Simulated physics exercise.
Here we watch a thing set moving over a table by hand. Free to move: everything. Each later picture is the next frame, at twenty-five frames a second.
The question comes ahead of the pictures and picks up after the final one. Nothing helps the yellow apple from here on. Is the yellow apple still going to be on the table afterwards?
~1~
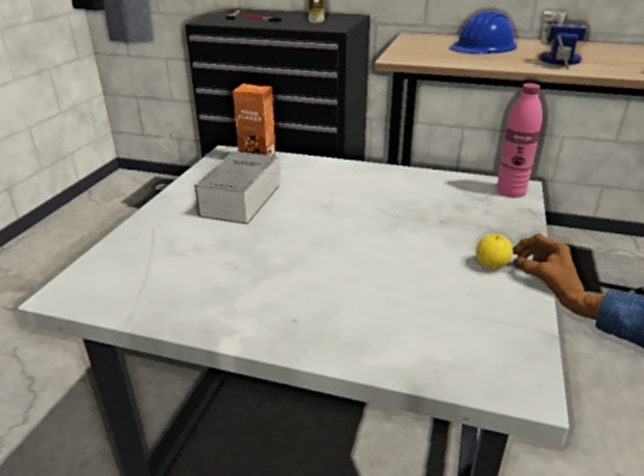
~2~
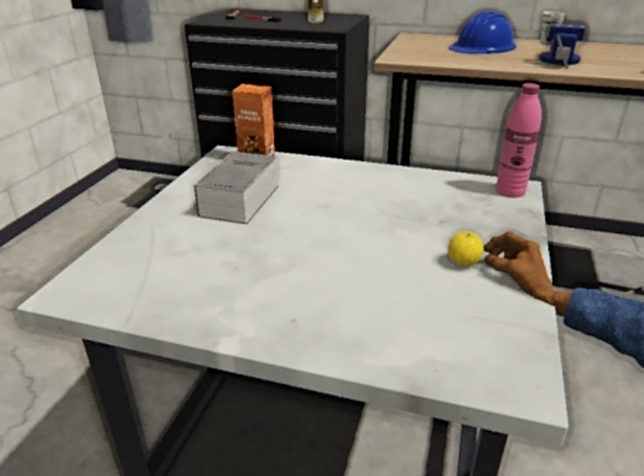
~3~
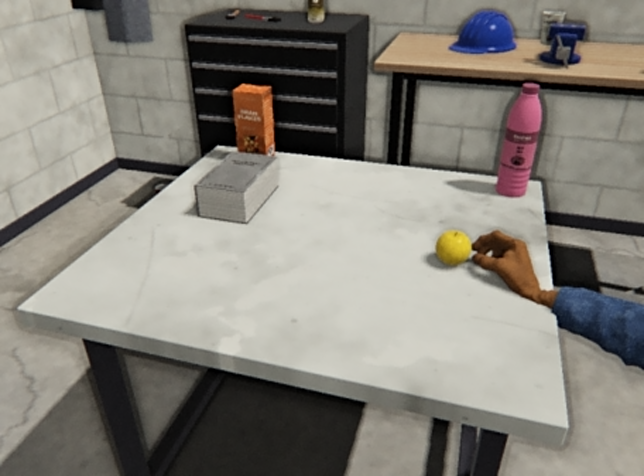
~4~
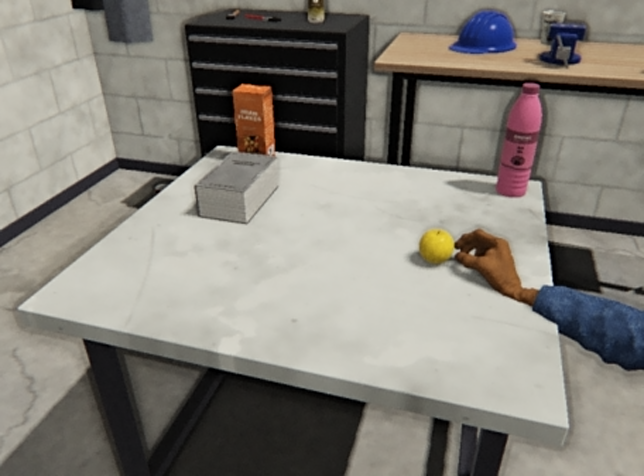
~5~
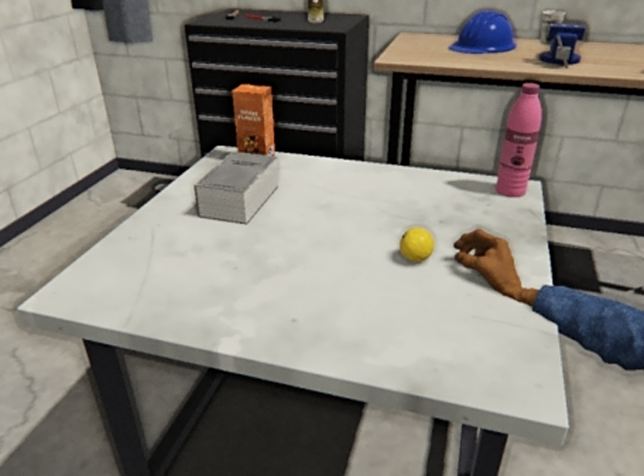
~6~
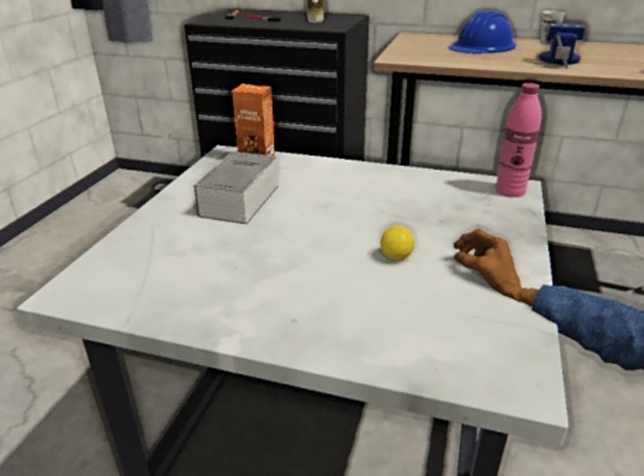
No, it leaves the table.
Then, 0.30 s later than the last frame, yellow apple moved well along near (267, 232).
Then, 0.70 s later than the last frame, yellow apple moved well along near (120, 219).
Then, 1.10 s later than the last frame, yellow apple now off the table.
When it is over, off the table, yellow apple.
